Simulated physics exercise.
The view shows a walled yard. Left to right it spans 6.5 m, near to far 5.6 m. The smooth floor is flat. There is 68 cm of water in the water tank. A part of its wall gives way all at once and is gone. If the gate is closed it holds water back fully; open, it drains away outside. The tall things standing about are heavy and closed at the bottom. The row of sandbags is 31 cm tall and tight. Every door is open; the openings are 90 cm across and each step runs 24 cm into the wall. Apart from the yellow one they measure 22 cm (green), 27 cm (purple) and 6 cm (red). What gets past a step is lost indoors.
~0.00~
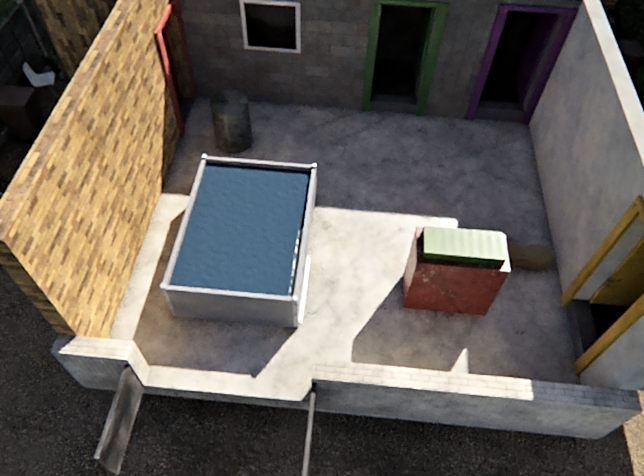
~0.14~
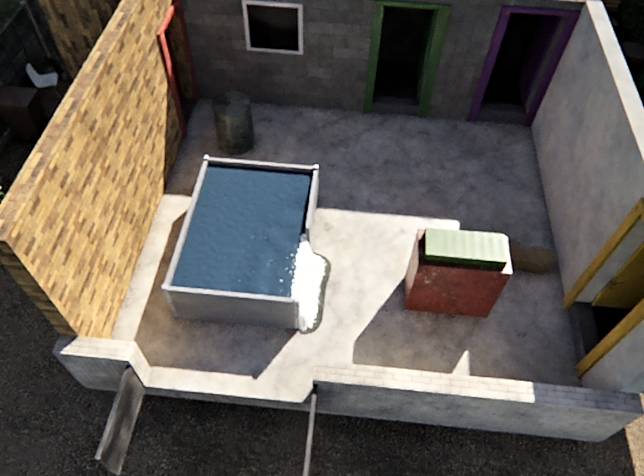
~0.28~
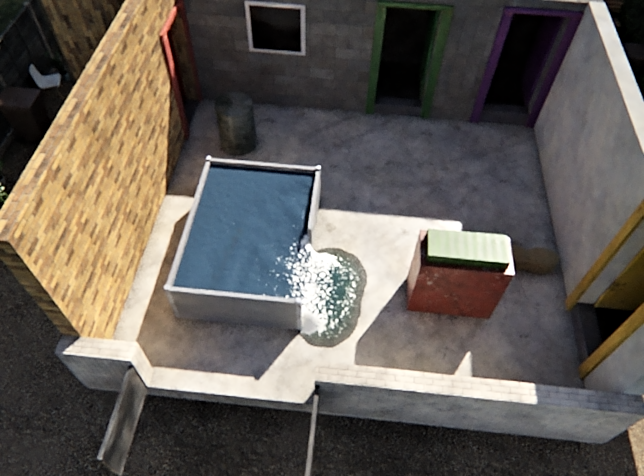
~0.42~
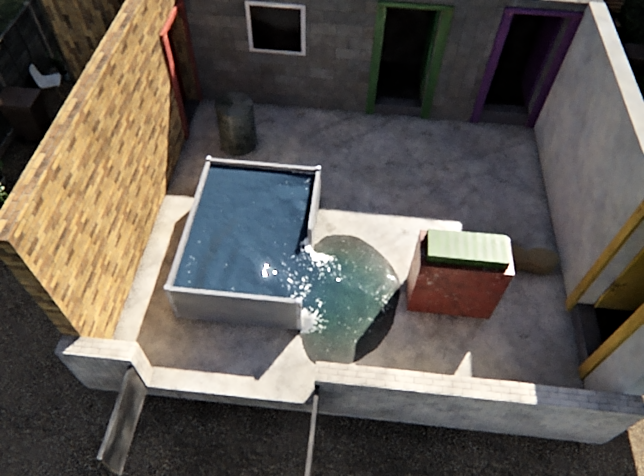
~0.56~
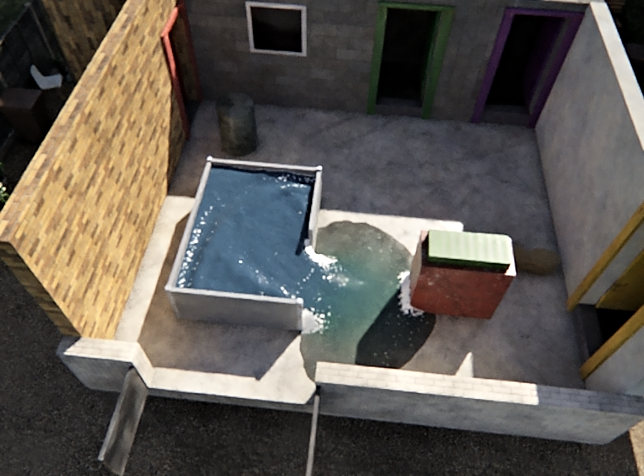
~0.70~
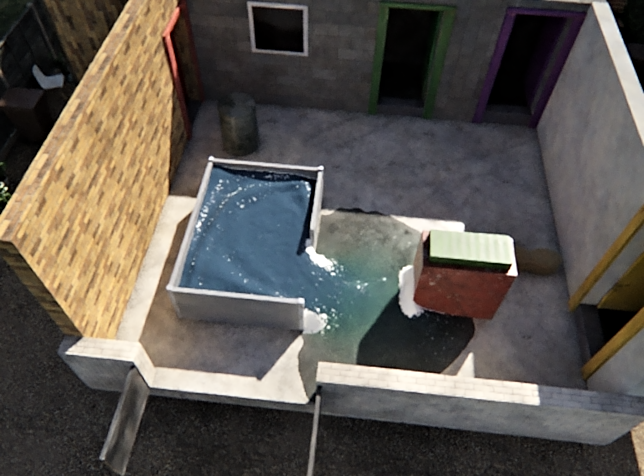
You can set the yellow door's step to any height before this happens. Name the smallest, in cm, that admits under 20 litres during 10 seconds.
At least 25 cm or so.
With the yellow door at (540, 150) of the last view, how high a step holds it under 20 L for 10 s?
Roughly 11.5 cm.
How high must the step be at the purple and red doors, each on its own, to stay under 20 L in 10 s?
Roughly 13.0 cm at purple and 11.0 cm at red.
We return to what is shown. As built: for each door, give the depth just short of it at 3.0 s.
In cm: Green 2, purple 15, yellow 28, red 0.
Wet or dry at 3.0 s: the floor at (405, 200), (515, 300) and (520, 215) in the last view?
In turn: Under water, under water, under water.
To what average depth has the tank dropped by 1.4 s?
Roughly 46 cm on average.
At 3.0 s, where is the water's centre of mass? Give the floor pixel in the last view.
Near (376, 274).
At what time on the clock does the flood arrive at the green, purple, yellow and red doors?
Green 3.0 s, purple 2.4 s, yellow 1.2 s, red 7.0 s.
After 1.4 s water covers 25 % of the floor, deepest (42 cm) near (401, 301); 4 cm at the yellow door, 0 litres in over its 25 cm step.
After 3.0 s water covers 55 % of the floor, deepest (34 cm) near (588, 390); 28 cm at the yellow door, 10 litres in over its 25 cm step.
After 10.0 s water covers 95 % of the floor, deepest (14 cm) near (593, 417); 12 cm at the yellow door, 19 litres in over its 25 cm step.
At the yellow door as built, the water arrived by 1.2 s and peaked near 28 cm at 2.8 s.
Run again over the same 10 s with other heights there, 41 litres in over 21.5 cm, 6 litres over 29.5 cm. The limit of 20 litres is kept from about 25 cm up.
